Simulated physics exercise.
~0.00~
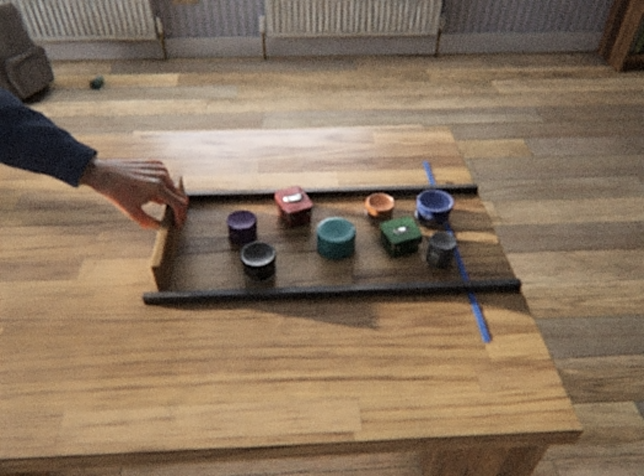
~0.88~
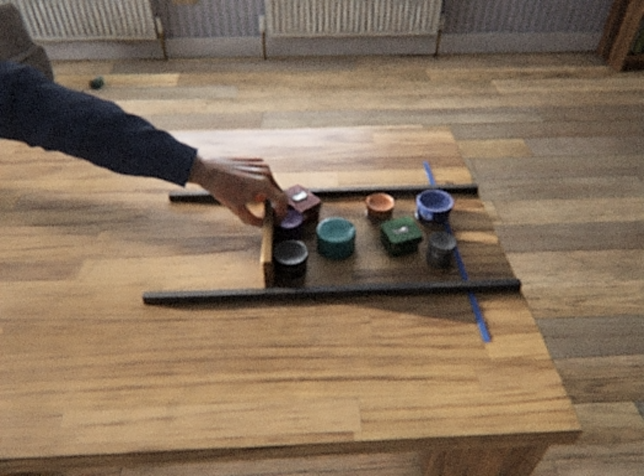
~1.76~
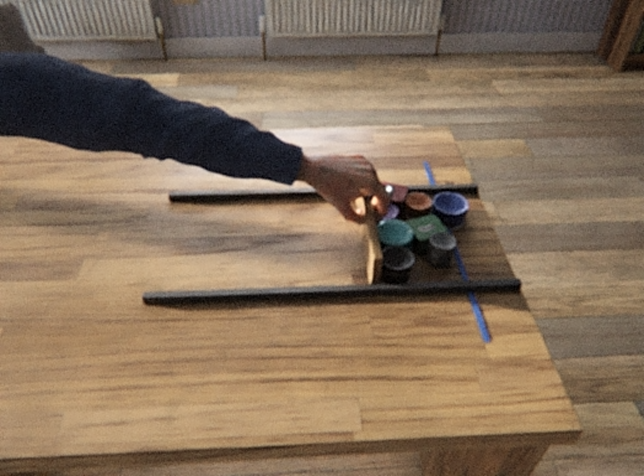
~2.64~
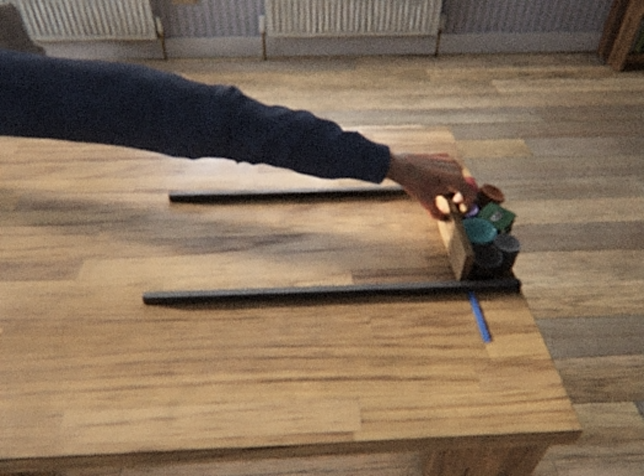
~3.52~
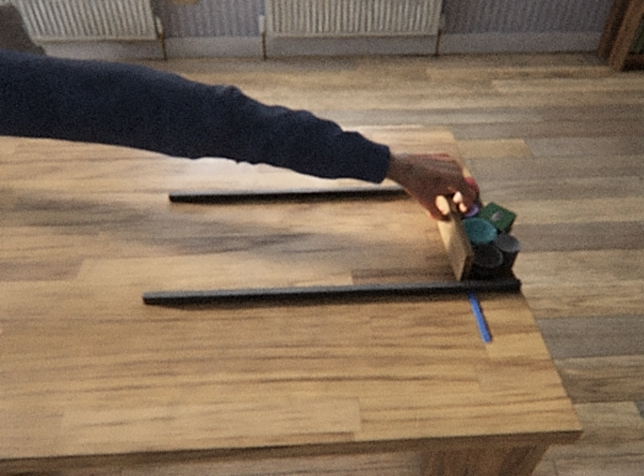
On a wooden table in a room with radiators along the far wall, eight small pots, tubs and cases sit scattered between two dark rails. A hand in a dark sleeve holds an upright board behind them and pushes it to the right. The board gathers the purple tub and black pot first, then sweeps the whole group into a tight cluster near the blue tape. It carries on to the tape and stops, with items crowded at the table's edge. The blue pot and orange pot are gone, while the others stay bunched against the board.
